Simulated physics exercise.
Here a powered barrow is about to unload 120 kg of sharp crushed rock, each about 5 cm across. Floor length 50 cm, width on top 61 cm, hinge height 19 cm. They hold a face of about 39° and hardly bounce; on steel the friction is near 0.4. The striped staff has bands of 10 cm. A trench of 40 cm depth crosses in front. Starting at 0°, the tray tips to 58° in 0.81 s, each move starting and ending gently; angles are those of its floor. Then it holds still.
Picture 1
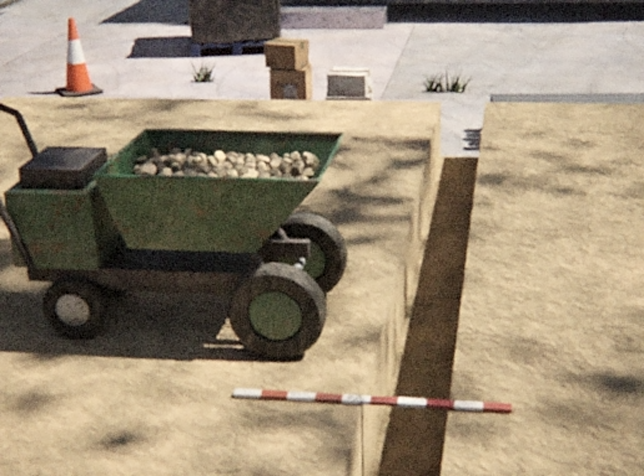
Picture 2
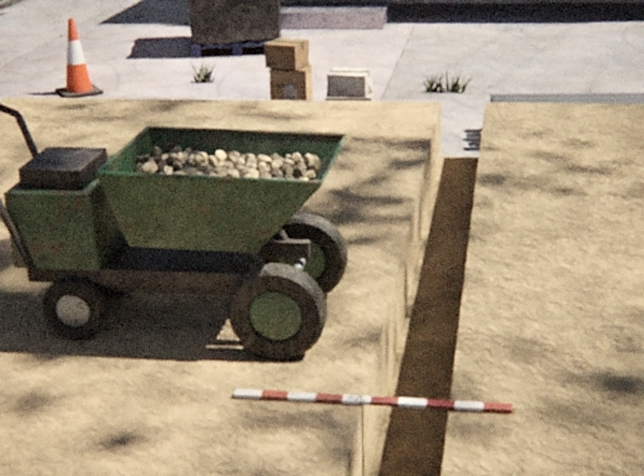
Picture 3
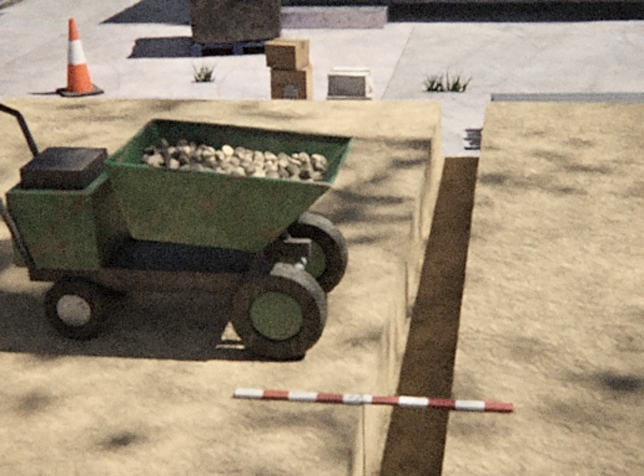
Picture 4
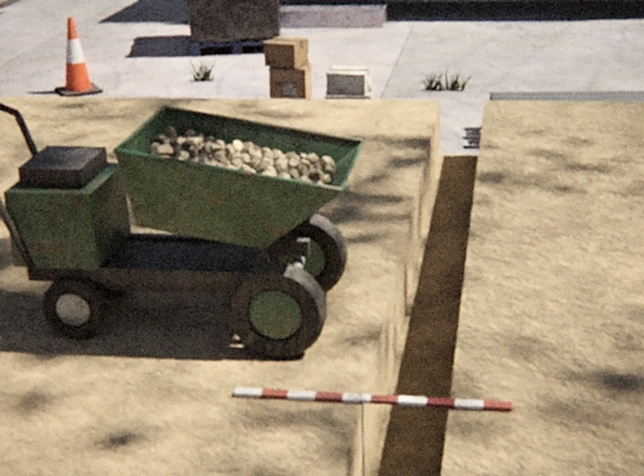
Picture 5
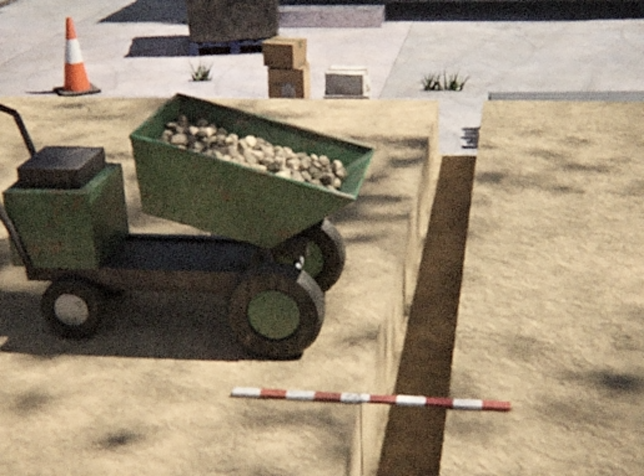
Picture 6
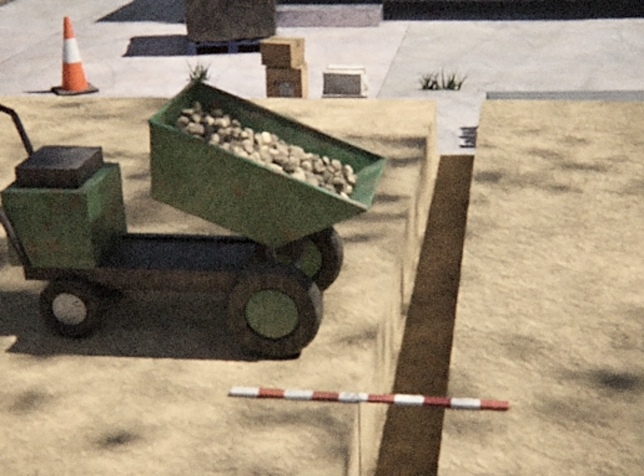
The green tray on a small powered barrow, loaded with pale stones, started out level, then slowly tilted up at the back, its front lip leaning right toward a narrow trench while the wheels stayed put.
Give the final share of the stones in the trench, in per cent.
Roughly 15 per cent ends in the trench.
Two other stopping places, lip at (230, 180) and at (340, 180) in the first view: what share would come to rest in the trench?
About 35 and 5 per cent.
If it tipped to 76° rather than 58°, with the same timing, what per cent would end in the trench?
It would be near 40 per cent.
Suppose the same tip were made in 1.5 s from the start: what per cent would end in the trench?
In that case some 15 per cent.
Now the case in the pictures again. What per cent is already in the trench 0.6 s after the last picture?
Some 5 per cent.
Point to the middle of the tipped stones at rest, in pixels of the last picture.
Their middle is at about (476, 327).
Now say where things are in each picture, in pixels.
The first frame shows lip at (318, 182), floor tilted 0°, highest stones at (238, 162).
The second frame shows lip at (321, 183), floor tilted 1°, highest stones at (226, 160).
In the third frame, the tray is at 4°, its lip at (330, 186); the top of the load is at (204, 155).
In the fourth frame, the tray is at 9°, its lip at (341, 191); the top of the load is at (171, 142).
The fifth frame shows lip at (354, 199), floor tilted 15°, highest stones at (183, 131).
The sixth frame shows lip at (367, 210), floor tilted 22°, highest stones at (196, 118).
Then, 0.3 s after the last picture the floor is at 49°, 100 % in the tray; the foremost stones are at (392, 234).
Then, 0.6 s after the last picture the floor is at 58°, 97 % in the tray, 3 % in the trench, 1 % past the trench; the foremost stones are at (458, 289).
Then, 0.9 s after the last picture the floor is at 58°, 72 % in the tray, 6 % in the trench, 22 % past the trench; the foremost stones are at (564, 342).
Then, 2.9 s after the last picture the floor is at 58°, 60 % in the tray, 15 % in the trench, 25 % past the trench; the foremost stones are at (616, 344).
